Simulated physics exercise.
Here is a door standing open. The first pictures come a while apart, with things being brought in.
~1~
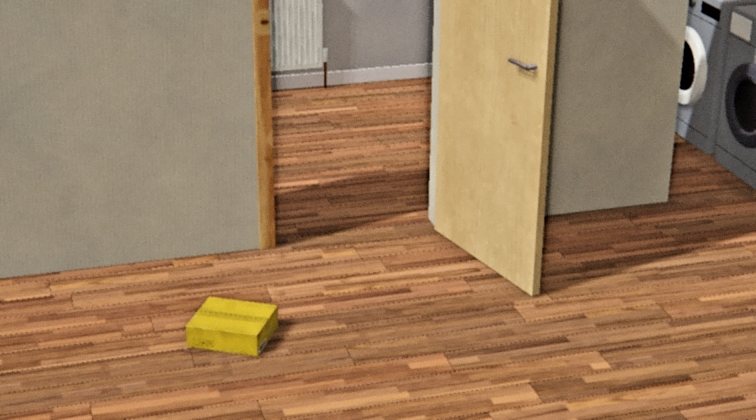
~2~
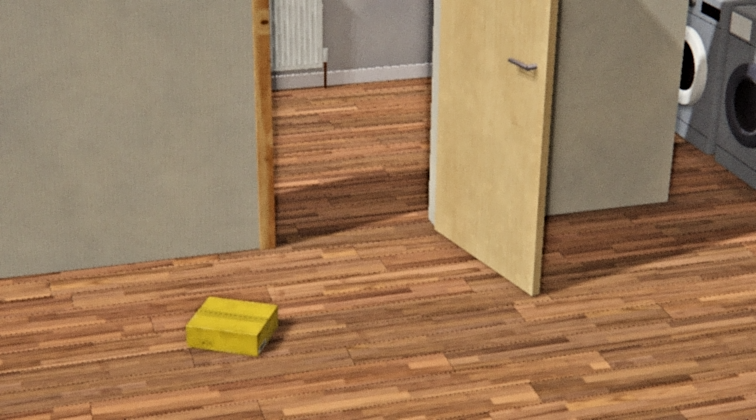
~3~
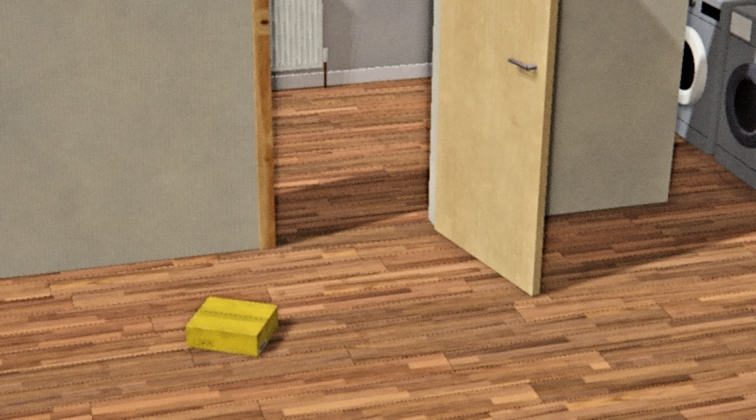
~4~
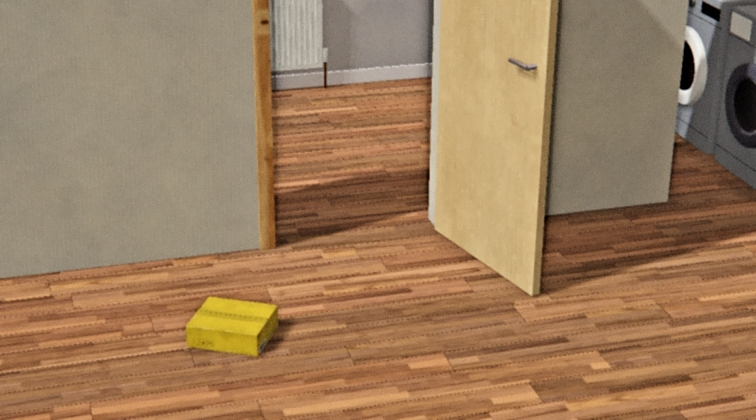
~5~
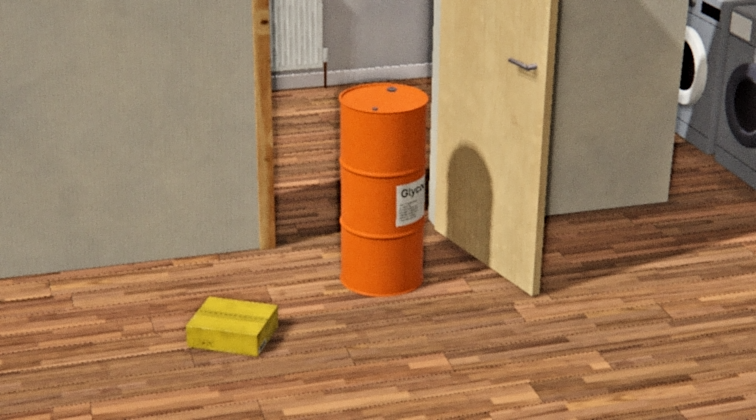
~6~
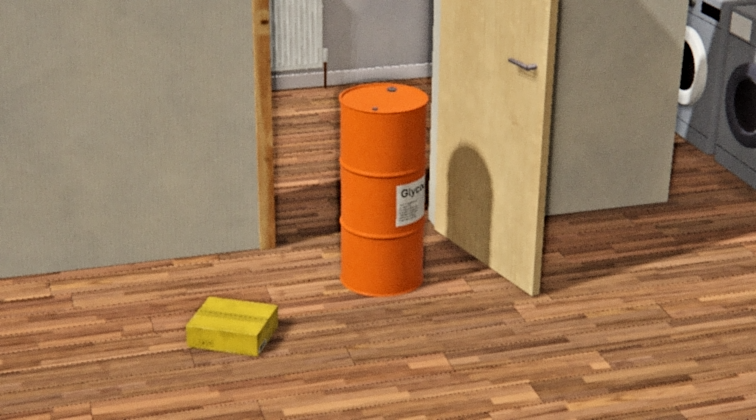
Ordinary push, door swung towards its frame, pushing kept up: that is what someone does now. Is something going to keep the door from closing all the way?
Yes, it gets held up.
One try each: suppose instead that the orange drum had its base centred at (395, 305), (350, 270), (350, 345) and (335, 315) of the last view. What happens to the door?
First, it is blocked; second, it is blocked; third, it closes; fourth, it reaches the frame.
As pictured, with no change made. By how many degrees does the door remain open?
Some 65° open.
Then, 0.60 s later than the last frame, door 92° open.
Then, 1.00 s later than the last frame, door 76° open.
When it is over, door 66° open; both as before. End places, in pixels of the last picture, orange drum near (382, 190).
